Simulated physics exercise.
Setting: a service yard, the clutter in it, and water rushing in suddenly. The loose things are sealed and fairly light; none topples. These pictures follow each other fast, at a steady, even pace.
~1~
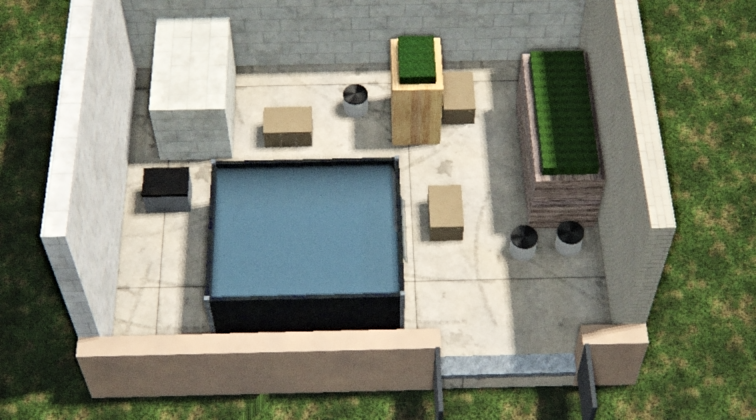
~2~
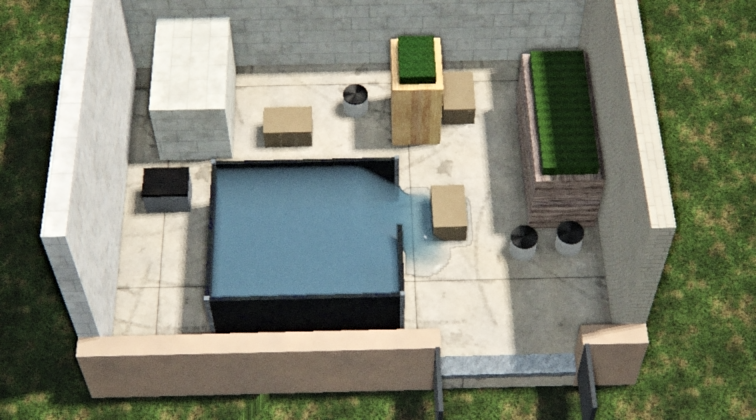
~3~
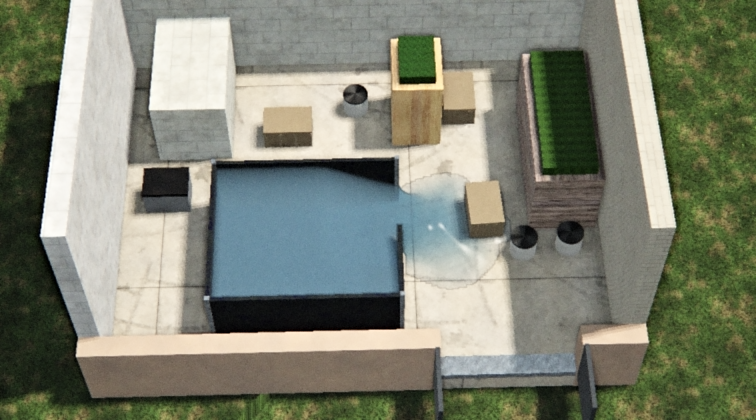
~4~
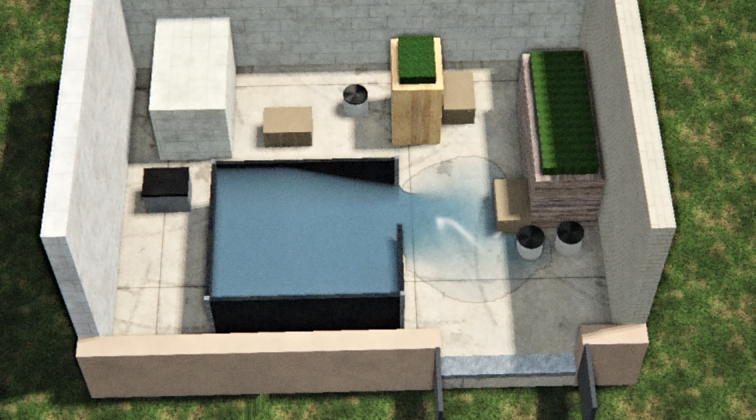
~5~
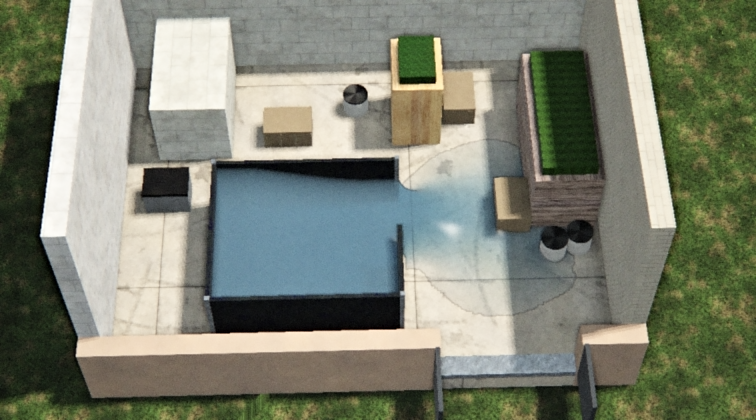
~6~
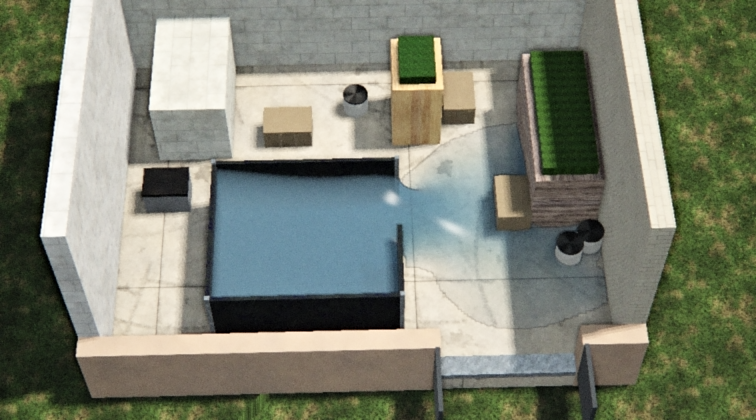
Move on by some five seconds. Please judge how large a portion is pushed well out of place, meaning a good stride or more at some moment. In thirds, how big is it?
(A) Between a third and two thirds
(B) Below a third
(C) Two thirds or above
Two thirds or above.
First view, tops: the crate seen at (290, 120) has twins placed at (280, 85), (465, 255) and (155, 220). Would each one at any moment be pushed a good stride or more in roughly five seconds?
Copy by copy, in order: Relocated, relocated, largely stays.
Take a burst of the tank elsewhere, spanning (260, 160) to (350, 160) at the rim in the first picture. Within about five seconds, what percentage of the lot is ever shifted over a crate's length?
About 70 per cent.
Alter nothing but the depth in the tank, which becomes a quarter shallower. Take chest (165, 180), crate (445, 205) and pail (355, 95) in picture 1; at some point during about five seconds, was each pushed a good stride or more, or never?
Answers, in the order asked: Stayed within the threshold, went past the threshold, went past the threshold.
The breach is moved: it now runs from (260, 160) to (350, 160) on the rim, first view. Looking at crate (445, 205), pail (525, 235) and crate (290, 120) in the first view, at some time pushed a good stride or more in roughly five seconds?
First beyond that mark, then beyond that mark, then beyond that mark.
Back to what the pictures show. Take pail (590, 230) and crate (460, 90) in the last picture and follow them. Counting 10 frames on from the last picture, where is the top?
Expect them at roughly (594, 299) and roughly (431, 61).
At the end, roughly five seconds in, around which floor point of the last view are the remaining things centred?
I'd say roughly (269, 181).
A moment on, 2 of 7 are well off their spots; 3 afloat.
Next, 4 of 7 are well off their spots; 3 afloat.
Later, 5 of 7 are well off their spots; 1 afloat.
In the end, 6 of 7 are well off their spots, and 6 have been at some point; 3 afloat.
